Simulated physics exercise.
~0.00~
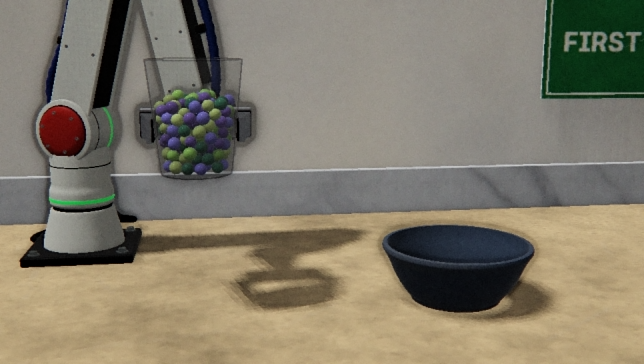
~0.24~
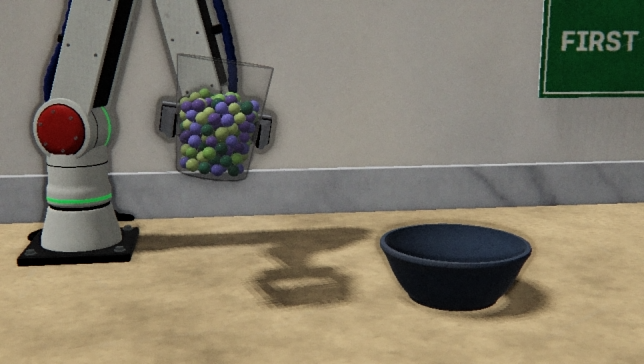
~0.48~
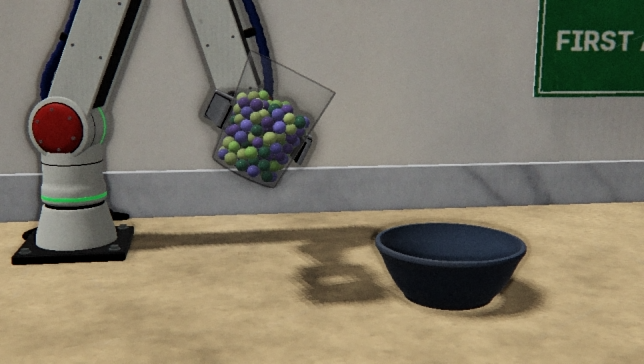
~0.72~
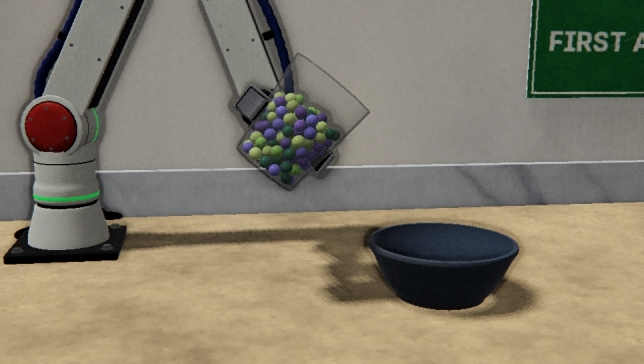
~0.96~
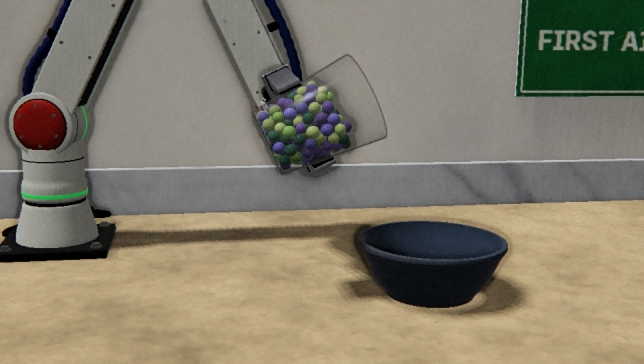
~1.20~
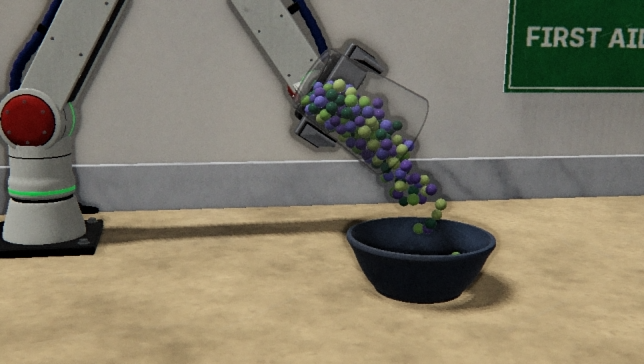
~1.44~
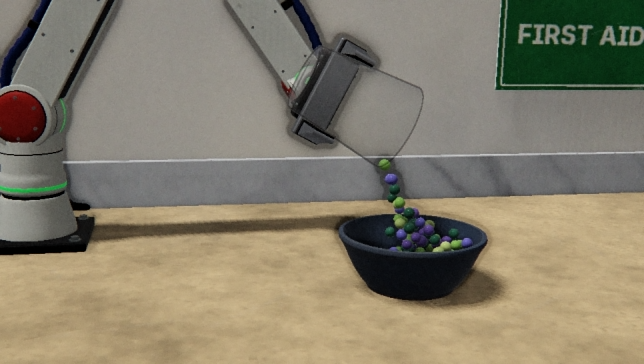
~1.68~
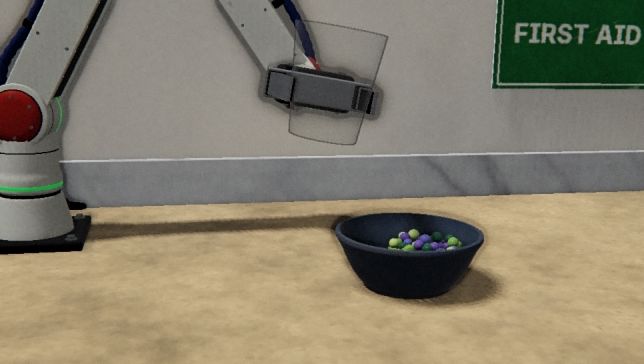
A white and grey robot arm with a red joint and a green-lit base stands at the left of a sandy-coloured surface, seen from the front, gripping a clear beaker of round green, blue and purple sweets. A dark blue bowl sits to the right, before a grey wall with a green first aid sign. The arm carries the beaker rightward, tipping it toward the bowl as the view shifts slightly right. The sweets pour down in a stream and gather inside. The arm then turns the emptied beaker back toward upright, leaving the sweets resting in the bowl, with none visible on the surface.
